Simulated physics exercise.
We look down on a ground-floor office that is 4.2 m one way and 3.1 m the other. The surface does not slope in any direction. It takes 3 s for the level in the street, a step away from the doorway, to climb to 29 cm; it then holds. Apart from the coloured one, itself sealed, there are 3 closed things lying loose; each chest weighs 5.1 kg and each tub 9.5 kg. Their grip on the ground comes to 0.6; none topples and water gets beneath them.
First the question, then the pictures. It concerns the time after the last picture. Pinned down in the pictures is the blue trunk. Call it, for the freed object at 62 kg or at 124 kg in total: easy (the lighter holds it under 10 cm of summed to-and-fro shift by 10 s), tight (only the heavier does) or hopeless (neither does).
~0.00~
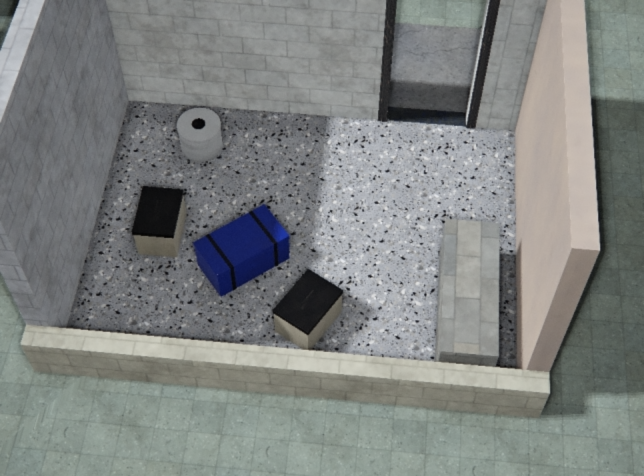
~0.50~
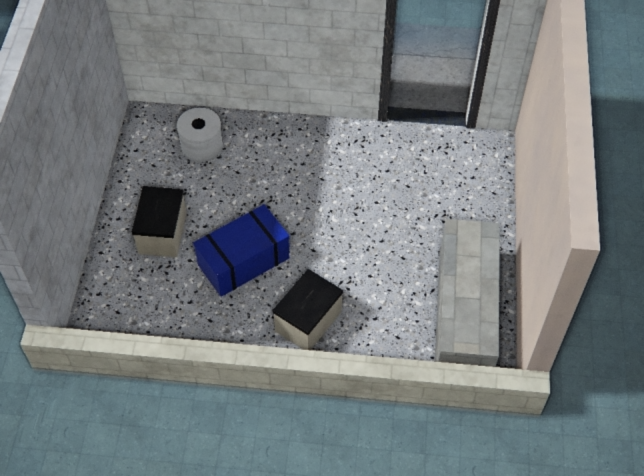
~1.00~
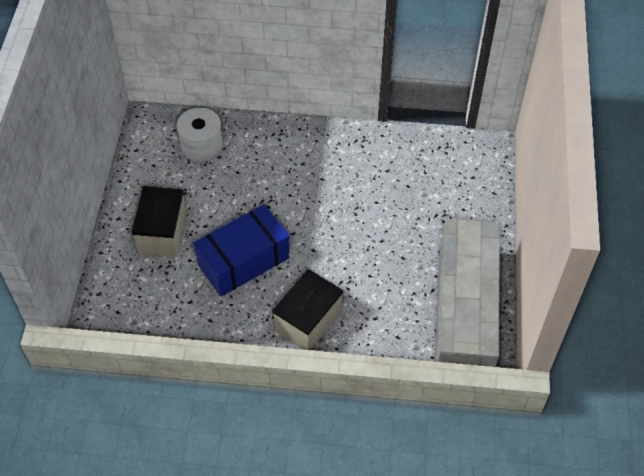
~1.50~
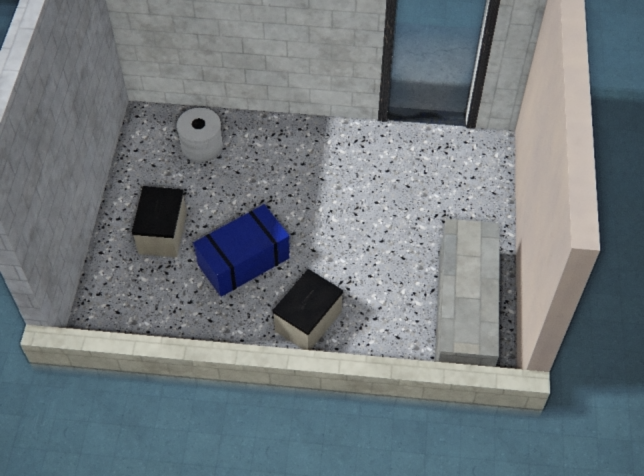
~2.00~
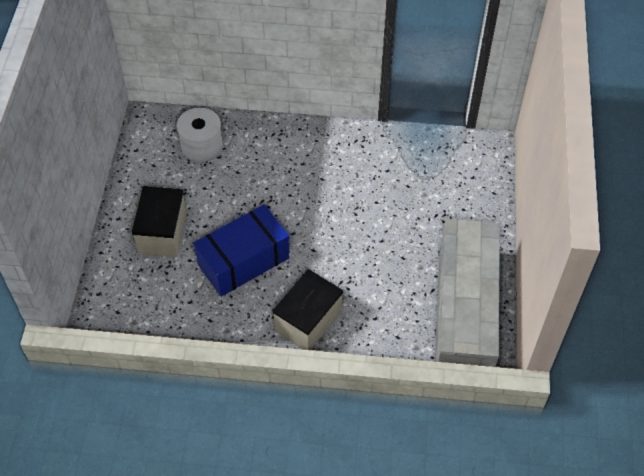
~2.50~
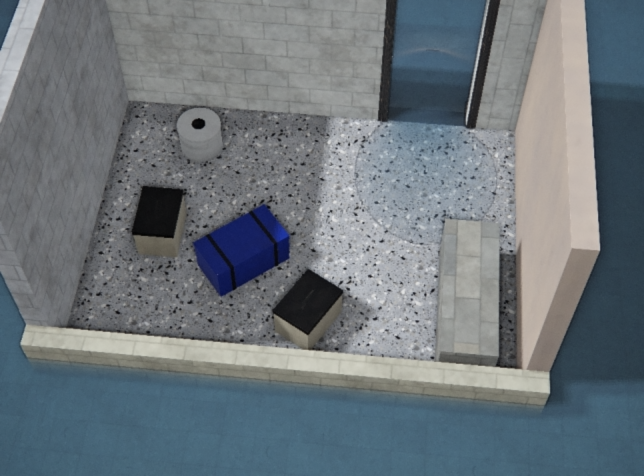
Easy.
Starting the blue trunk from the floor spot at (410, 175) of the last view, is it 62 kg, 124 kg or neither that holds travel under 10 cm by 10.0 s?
The answer: You need the heavier weight.
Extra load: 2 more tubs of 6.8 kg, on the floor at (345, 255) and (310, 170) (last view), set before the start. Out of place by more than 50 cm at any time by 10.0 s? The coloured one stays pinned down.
Well, beyond half a metre and then below half a metre.
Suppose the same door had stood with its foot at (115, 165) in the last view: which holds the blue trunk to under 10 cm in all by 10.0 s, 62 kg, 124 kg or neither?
In that case the lower weight is enough.
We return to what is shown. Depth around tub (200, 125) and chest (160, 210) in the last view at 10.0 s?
Roughly 10 and 6 cm.
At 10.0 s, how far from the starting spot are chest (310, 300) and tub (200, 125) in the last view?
Respectively 300 and 50 cm.
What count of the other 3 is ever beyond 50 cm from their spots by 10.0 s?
3.
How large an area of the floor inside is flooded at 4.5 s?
Around 8.0 m2 of it.
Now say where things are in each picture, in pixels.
The blue trunk at (241, 239), on the bottom; 0.0 m2 under water; 0 of 4 have shifted, in the first picture.
The blue trunk at (241, 239), on the bottom; water covers 0.0 m2; 0 of 4 have shifted, in the second picture.
The blue trunk at (241, 239) rests on the ground; 0.0 m2 under water; 0 of 4 have shifted, in the third picture.
The blue trunk at (241, 239) rests on the ground; water covers 0.0 m2; 0 of 4 have shifted, in the fourth picture.
The blue trunk at (241, 239) rests on the ground; water covers 0.4 m2; 0 of 4 have shifted, in the fifth picture.
The blue trunk at (241, 239), on the bottom; 1.7 m2 under water; 0 of 4 have shifted, in the sixth picture.
After 3.5 s the blue trunk would be 0 cm from its start with 62 kg and 0 cm from its start with 124 kg; 1 cm of water round it then.
After 4.5 s the blue trunk would be 0 cm from its start with 62 kg and 0 cm from its start with 124 kg; 3 cm of water round it then.
After 7.0 s the blue trunk would be 0 cm from its start with 62 kg and 0 cm from its start with 124 kg; 6 cm of water round it then.
After 10.0 s the blue trunk would be 0 cm from its start with 62 kg and 0 cm from its start with 124 kg; 11 cm of water round it then.
